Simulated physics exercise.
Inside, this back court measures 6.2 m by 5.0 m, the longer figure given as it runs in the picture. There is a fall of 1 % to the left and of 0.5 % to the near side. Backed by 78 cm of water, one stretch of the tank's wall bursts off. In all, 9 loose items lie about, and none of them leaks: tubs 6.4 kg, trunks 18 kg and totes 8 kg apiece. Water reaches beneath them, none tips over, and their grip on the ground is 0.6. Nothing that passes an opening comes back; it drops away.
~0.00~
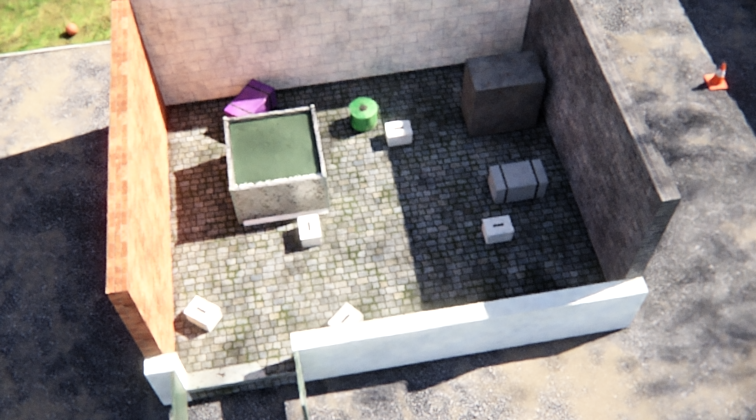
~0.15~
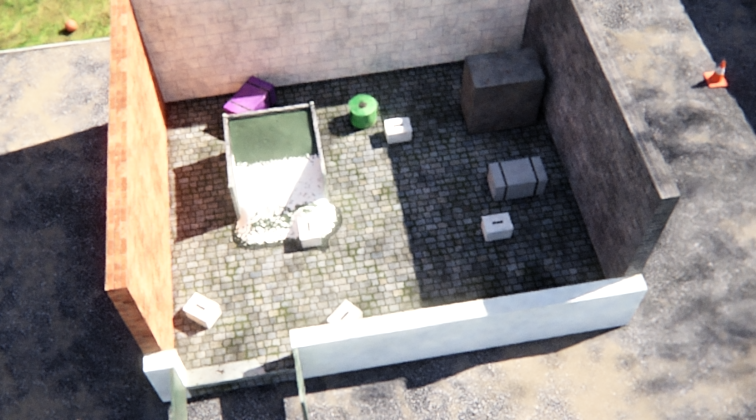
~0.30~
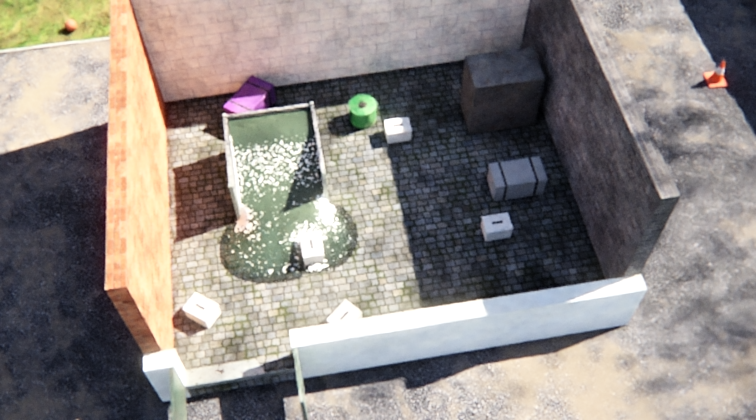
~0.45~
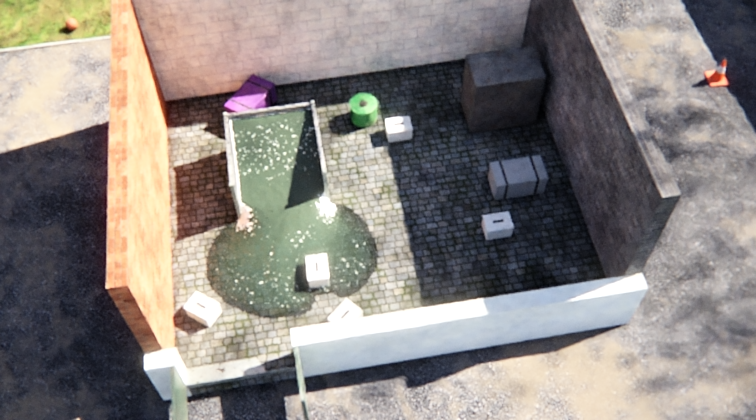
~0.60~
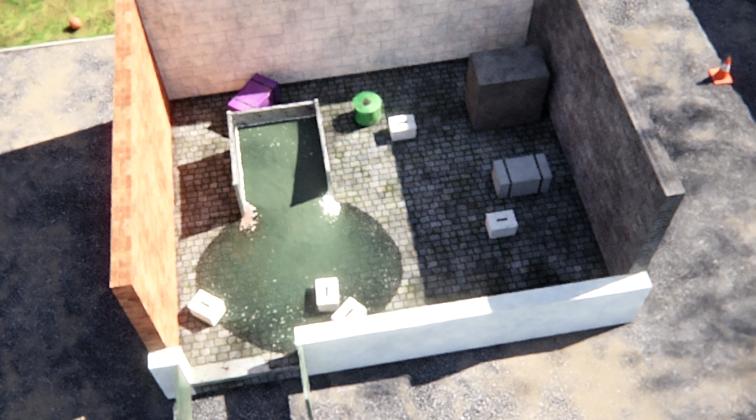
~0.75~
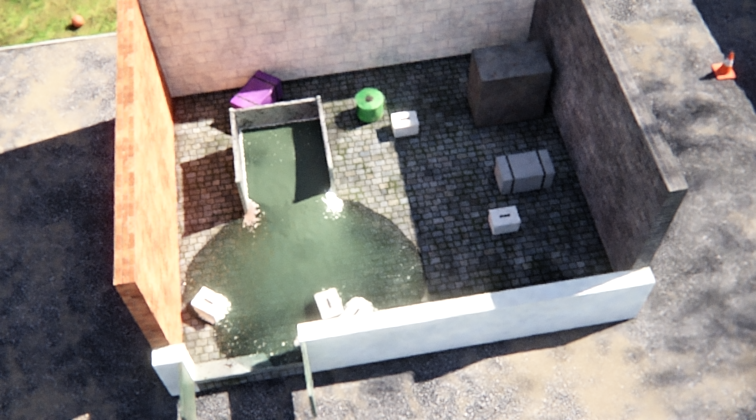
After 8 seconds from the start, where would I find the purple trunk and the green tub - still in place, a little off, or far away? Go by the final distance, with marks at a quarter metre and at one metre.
Purple trunk - still in place; green tub - still in place.
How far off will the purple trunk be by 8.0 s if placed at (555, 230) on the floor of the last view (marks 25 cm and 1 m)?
Outcome: It is taken a long way.
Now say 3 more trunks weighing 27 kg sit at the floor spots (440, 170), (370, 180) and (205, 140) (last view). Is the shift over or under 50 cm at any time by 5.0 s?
Respectively: Smaller, smaller, smaller.
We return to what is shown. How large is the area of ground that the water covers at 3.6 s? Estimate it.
Some 17 m2 of it.
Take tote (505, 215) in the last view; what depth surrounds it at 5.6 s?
Depth: Near 6 cm.
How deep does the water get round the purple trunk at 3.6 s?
Somewhere close to 0 cm.
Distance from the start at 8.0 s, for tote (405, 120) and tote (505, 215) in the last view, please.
In turn: 0 cm, 10 cm.
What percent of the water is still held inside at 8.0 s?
Still held: Near 50 %.
After 1.6 s the purple trunk is near (256, 90), 0.0 m from its start, aground; the green tub is near (370, 99), 0.0 m from its start, aground; 0 of 9 are out; 3 afloat.
After 3.6 s the purple trunk is near (256, 90), 0.0 m from its start, aground; the green tub is near (370, 99), 0.0 m from its start, aground; 2 of 9 are out; 1 afloat.
After 5.6 s the purple trunk is near (256, 90), 0.0 m from its start, aground; the green tub is near (370, 99), 0.0 m from its start, aground; 2 of 9 are out; 1 afloat.
After 8.0 s the purple trunk is near (256, 90), 0.0 m from its start, aground; the green tub is near (370, 99), 0.0 m from its start, aground; 2 of 9 are out; 0 afloat.
